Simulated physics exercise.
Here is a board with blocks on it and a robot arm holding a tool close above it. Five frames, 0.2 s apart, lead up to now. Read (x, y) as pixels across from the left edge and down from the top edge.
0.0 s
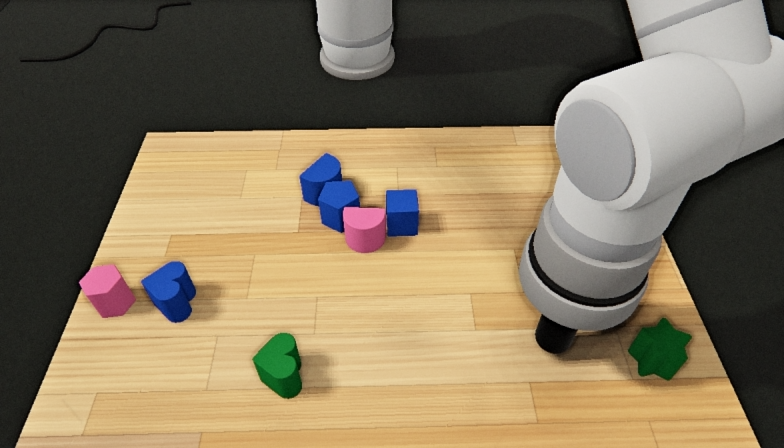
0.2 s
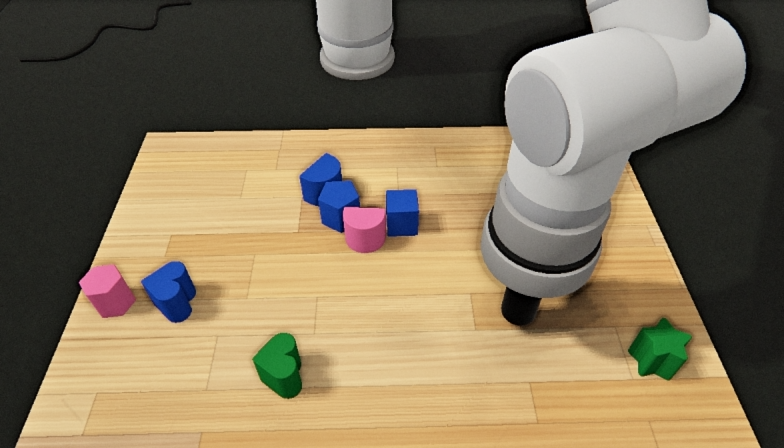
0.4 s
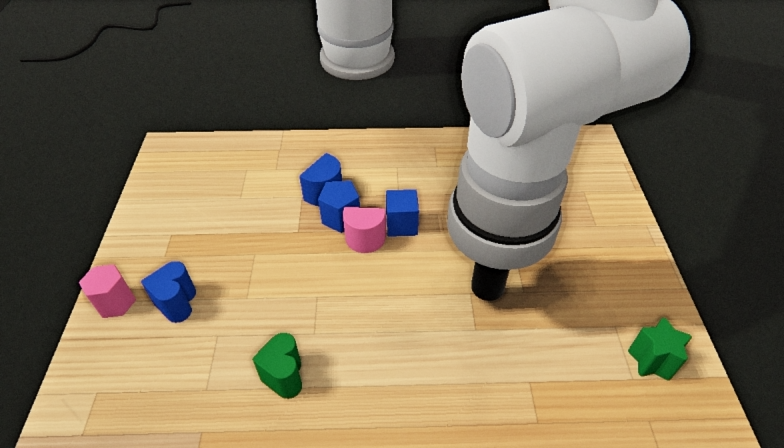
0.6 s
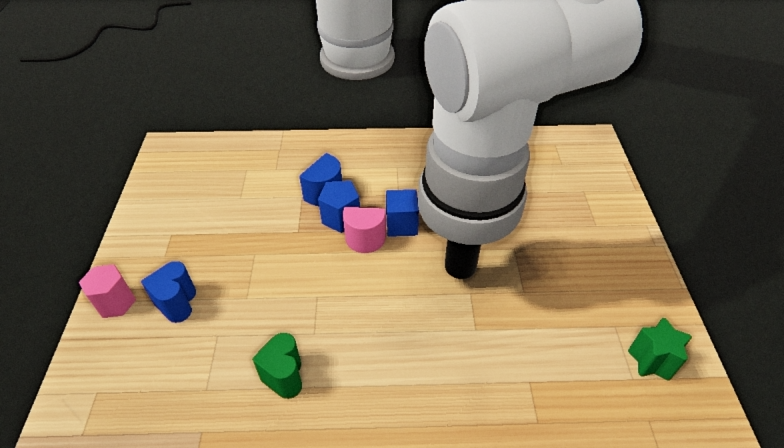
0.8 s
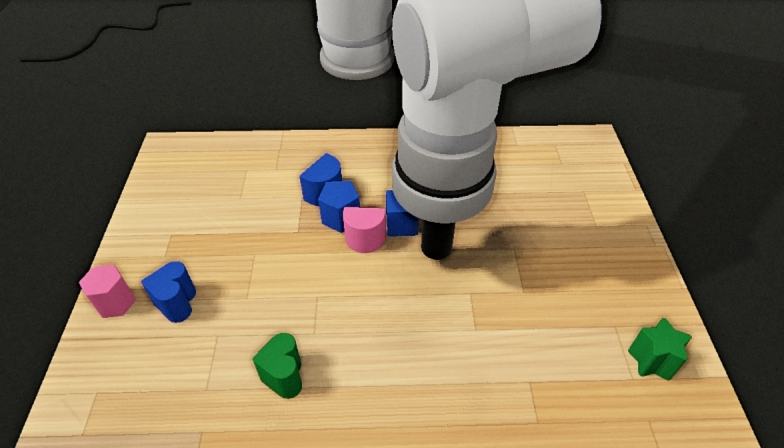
A robot arm moved its black-tipped tool left and toward the back of a wooden board, away from a green star and up close to a blue square block, while all the blocks stayed still.
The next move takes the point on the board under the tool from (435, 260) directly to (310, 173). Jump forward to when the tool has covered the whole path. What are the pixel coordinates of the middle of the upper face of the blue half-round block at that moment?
Just about (276, 154).
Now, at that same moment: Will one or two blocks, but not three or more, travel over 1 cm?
I expect not.
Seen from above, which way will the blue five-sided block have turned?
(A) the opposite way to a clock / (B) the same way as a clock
That would be A.
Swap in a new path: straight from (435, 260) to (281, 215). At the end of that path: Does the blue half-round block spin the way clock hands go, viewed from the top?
It seems so.
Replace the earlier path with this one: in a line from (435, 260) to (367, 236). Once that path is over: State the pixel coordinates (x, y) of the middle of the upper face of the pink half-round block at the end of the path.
It is at (331, 216).
The first path, step by step. One third of the way, tool at (390, 217); pink half-round block at (357, 215), turned 25° anticlockwise; blue square block at (385, 181).
Two thirds of the way, tool at (347, 187); blue half-round block at (317, 166); blue five-sided block at (325, 193), turned 20° anticlockwise; pink half-round block at (350, 214), turned 45° anticlockwise; blue square block at (374, 163), turned 40° clockwise.
At the end, tool at (309, 162); blue half-round block at (276, 154), turned 75° anticlockwise; blue five-sided block at (325, 193), turned 20° anticlockwise; pink half-round block at (350, 214), turned 45° anticlockwise; blue square block at (374, 163), turned 40° clockwise.
